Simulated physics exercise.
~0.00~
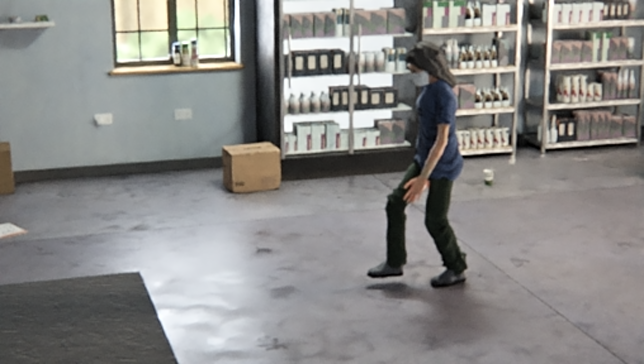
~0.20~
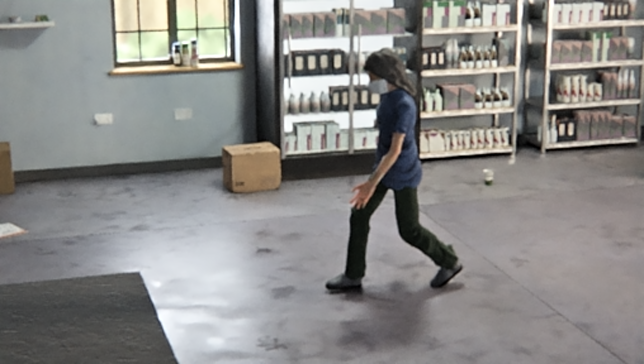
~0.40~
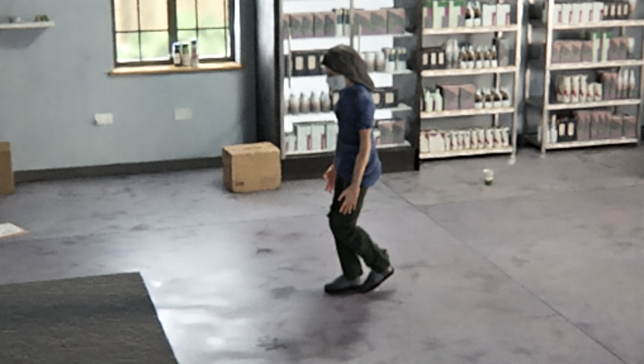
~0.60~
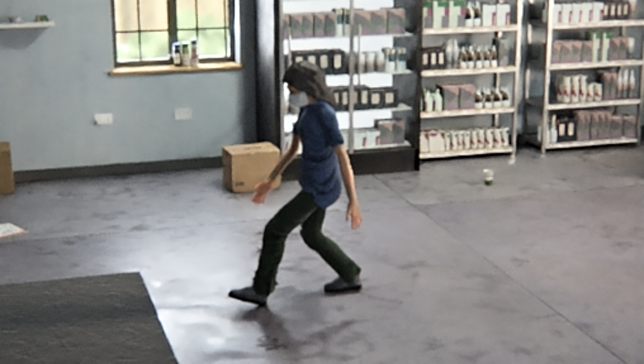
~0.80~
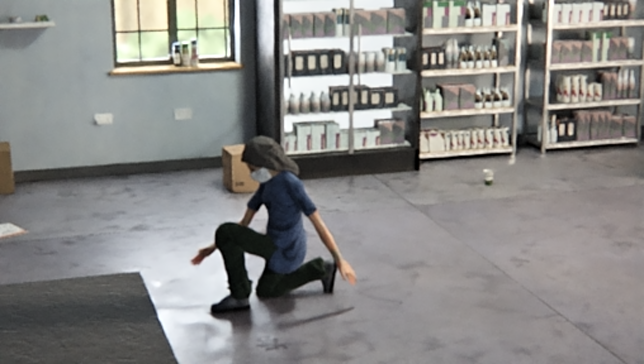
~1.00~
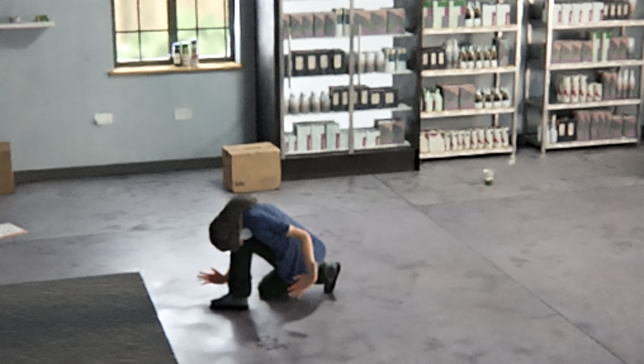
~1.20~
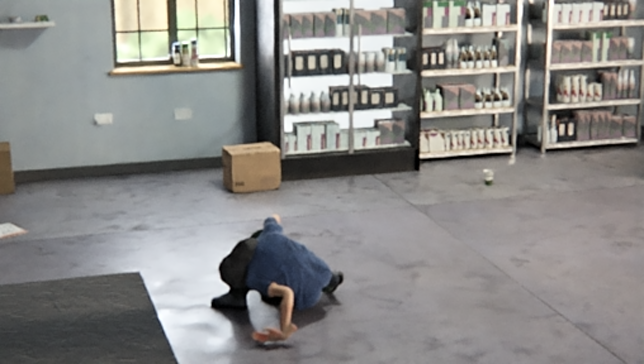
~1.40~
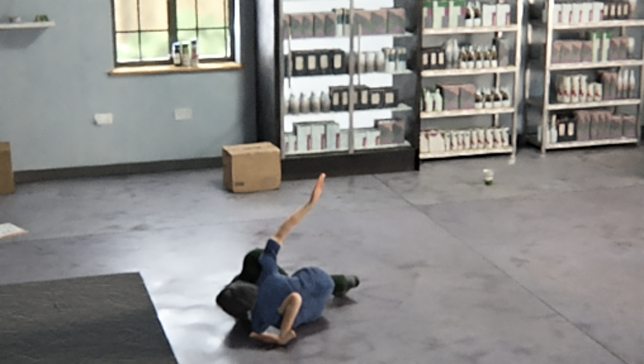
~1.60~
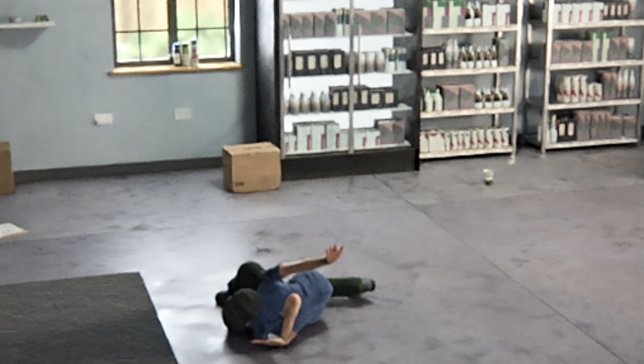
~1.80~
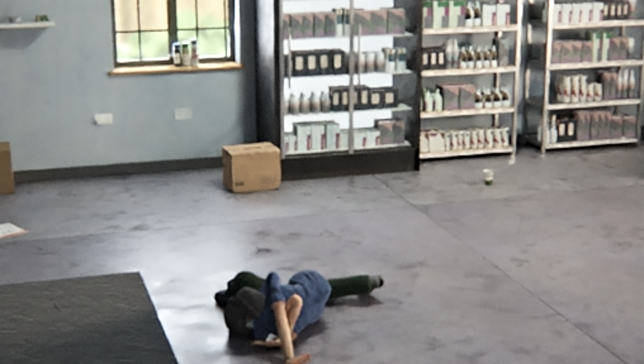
A shopper with long dark hair, a face covering, a navy T-shirt and dark trousers walks left across a shop's grey floor, seen from a raised, still viewpoint. Stocked shelves line the back wall, with a cardboard box beside them, a window at upper left and a black mat at lower left. The shopper strides toward the mat, then sinks onto one knee with arms spread. The body folds forward and drops to the floor, one arm swinging up before falling. The shopper ends lying crumpled, head and body short of the mat's near edge.
